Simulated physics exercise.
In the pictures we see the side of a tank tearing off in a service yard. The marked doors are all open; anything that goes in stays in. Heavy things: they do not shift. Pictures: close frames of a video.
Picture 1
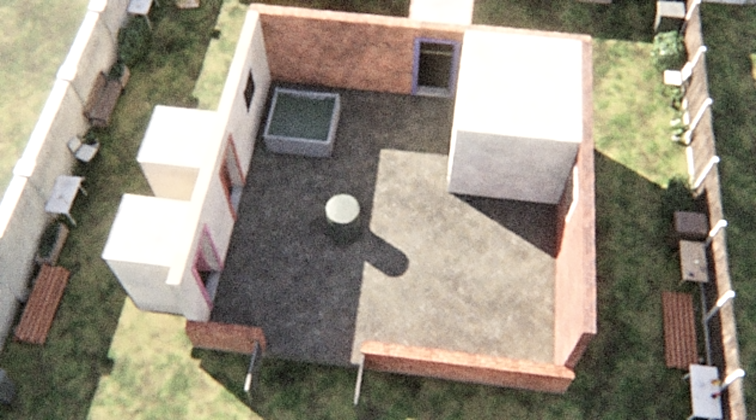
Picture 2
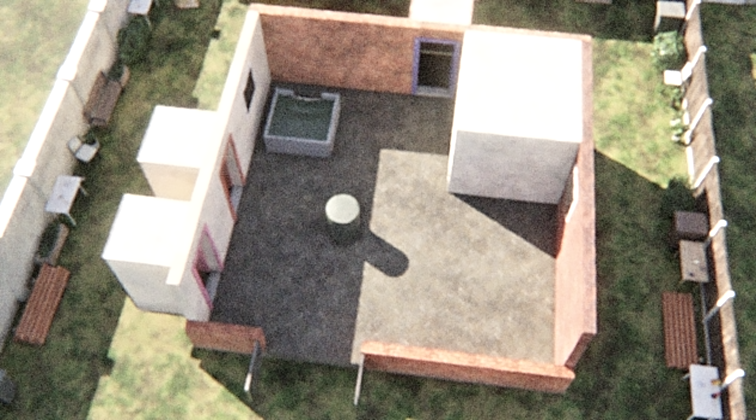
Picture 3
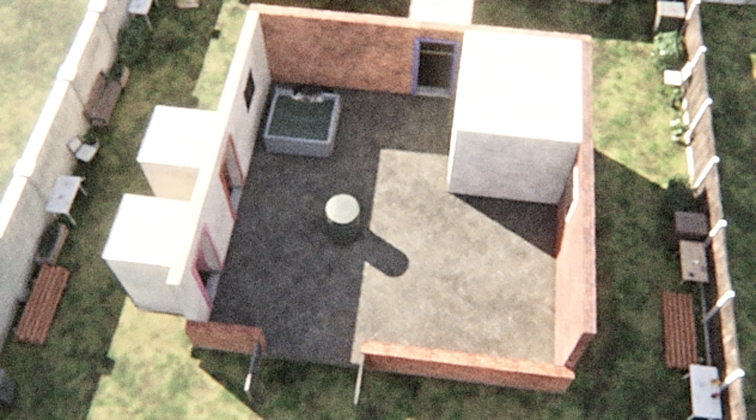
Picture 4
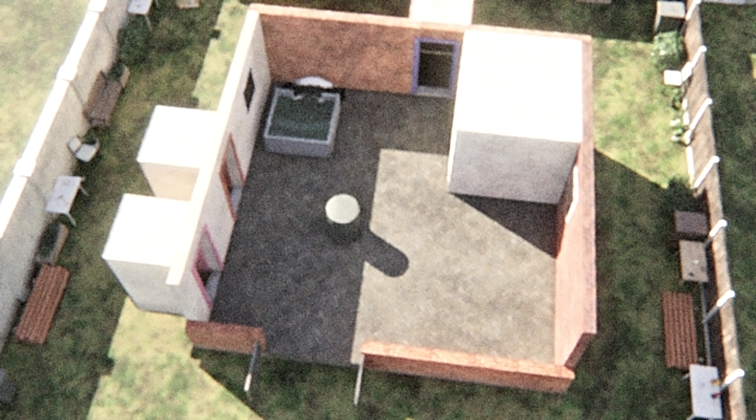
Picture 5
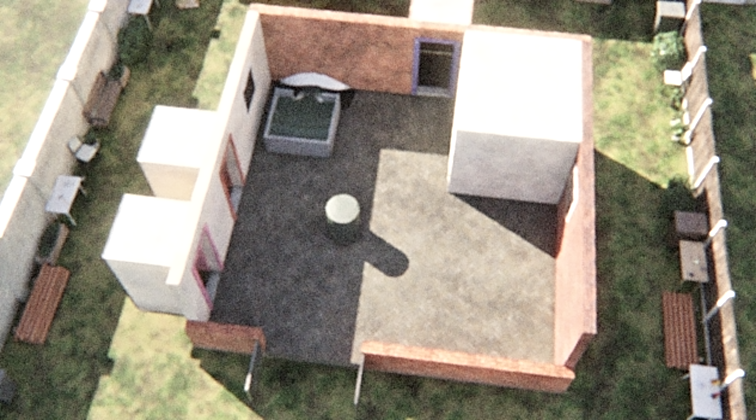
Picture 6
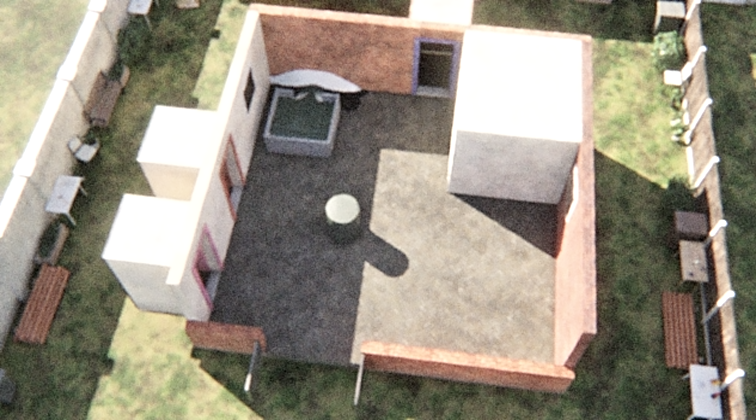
The footage shows a brick-walled service yard from above, where a tank of still, greenish water tears open on its far side and pale water pours out, spreading beside the back wall and reaching farther right.
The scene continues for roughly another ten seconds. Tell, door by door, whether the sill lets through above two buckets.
Door by door: The pink door does not; the blue door does not; the red door does not.
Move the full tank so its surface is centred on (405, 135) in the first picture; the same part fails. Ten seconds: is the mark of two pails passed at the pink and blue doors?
Briefly, the pink door remains beneath it and the blue door tops that amount.
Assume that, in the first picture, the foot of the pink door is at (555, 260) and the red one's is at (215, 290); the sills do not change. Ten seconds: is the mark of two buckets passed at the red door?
Lab note: Red door falls short.
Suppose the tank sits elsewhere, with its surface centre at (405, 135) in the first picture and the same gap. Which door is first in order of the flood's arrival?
The door marked blue.
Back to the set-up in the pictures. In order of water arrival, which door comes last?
Answer is the one in pink.
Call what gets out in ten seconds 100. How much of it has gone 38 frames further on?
Close to 10 per cent.
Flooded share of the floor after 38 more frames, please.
That comes to about 55 per cent.
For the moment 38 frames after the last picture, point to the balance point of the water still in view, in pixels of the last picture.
I'd put my finger on (337, 166).
A moment on, water covers 10 % of the floor; the pink door not reached, the blue door not reached, the red door not reached.
Next, water covers 20 % of the floor; the pink door not reached, the blue door wet at the sill, nothing in, the red door not reached.
Then, water covers 30 % of the floor; the pink door wet at the sill, nothing in, the blue door wet at the sill, nothing in, the red door wet at the sill, nothing in.
Later, water covers 55 % of the floor; the pink door wet at the sill, nothing in, the blue door under two buckets in, the red door under two buckets in.
In the end, water covers 65 % of the floor; the pink door wet at the sill, nothing in, the blue door under two buckets in, the red door under two buckets in.
